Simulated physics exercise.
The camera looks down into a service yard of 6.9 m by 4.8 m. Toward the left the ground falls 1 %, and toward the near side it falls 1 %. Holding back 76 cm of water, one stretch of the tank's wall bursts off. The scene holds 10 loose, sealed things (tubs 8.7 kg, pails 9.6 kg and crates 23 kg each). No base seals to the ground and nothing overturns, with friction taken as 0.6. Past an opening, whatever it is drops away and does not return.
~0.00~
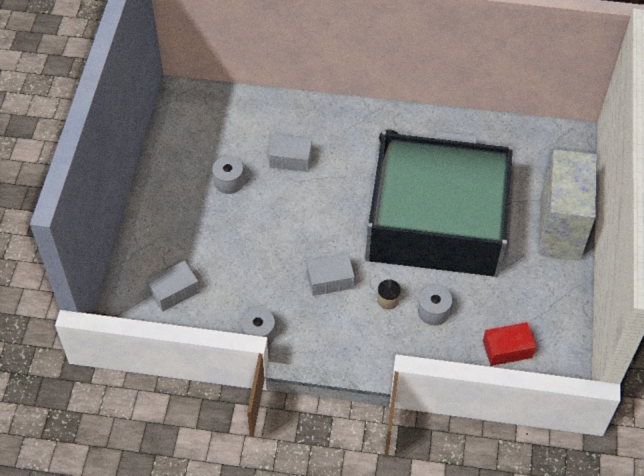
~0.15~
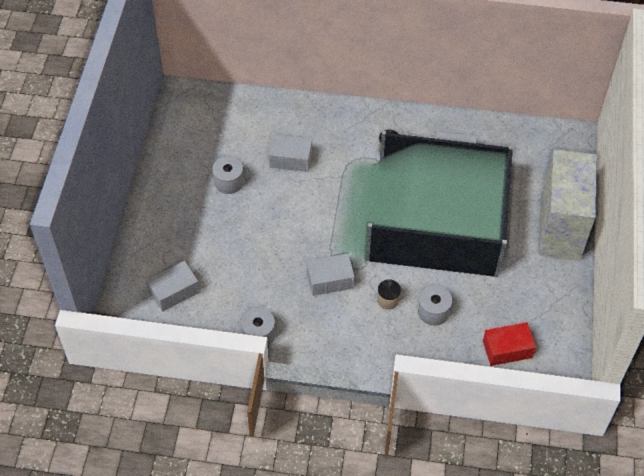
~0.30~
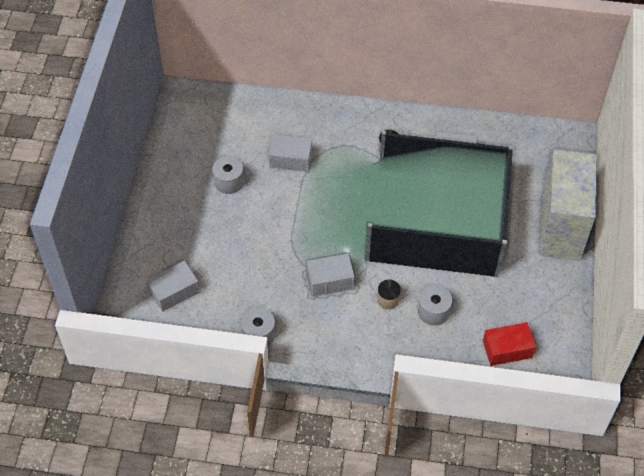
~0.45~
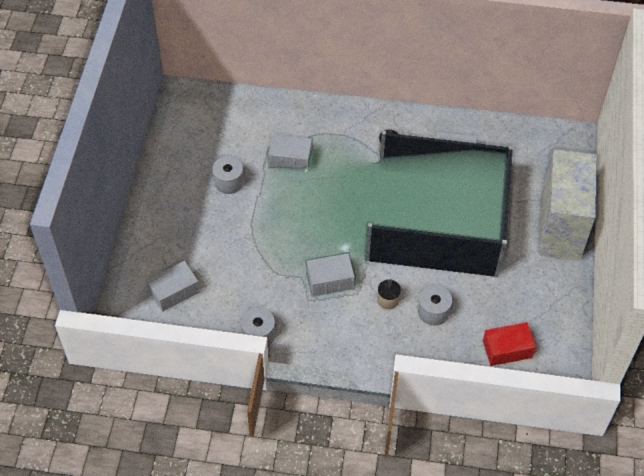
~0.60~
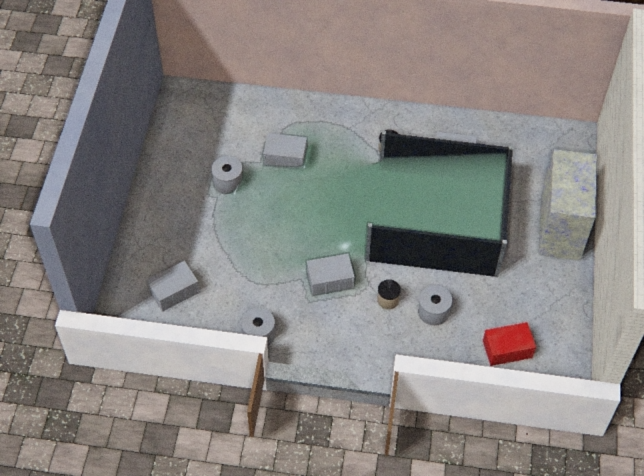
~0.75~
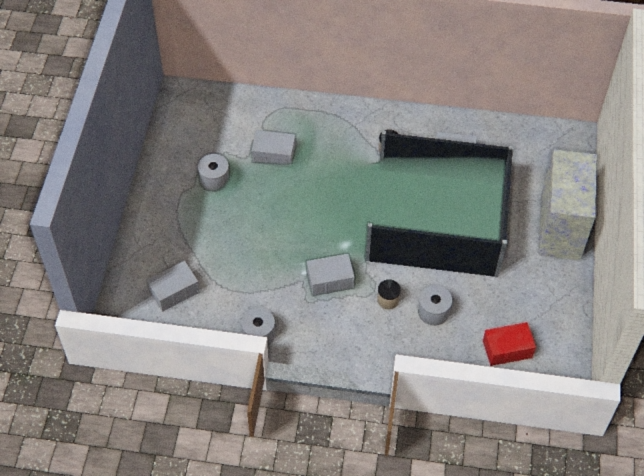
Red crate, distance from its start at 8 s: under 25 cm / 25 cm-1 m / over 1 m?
Under 25 cm.
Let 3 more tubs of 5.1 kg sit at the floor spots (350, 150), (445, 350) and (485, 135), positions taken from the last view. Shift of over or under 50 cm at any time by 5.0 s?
So that's beyond the threshold, within the threshold and within the threshold, in that sequence.
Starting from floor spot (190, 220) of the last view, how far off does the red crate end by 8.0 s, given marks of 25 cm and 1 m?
Outcome: It is taken a long way.
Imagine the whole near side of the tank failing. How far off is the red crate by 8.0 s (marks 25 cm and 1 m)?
In that scenario the red crate would have been washed far off.
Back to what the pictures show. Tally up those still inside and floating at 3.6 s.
3 at that moment.
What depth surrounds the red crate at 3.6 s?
Roughly 0 cm deep.
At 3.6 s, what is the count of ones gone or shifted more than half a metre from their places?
The count is 4.
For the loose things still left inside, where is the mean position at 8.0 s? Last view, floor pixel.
I'd put it close to (401, 256) in the last view.
After 1.6 s the red crate is near (511, 338), 0.0 m from its start, aground; 0 of 10 are out; 1 afloat.
After 3.6 s the red crate is near (511, 338), 0.0 m from its start, aground; 0 of 10 are out; 3 afloat.
After 5.6 s the red crate is near (511, 338), 0.0 m from its start, aground; 0 of 10 are out; 2 afloat.
After 8.0 s the red crate is near (511, 338), 0.0 m from its start, aground; 0 of 10 are out; 2 afloat.
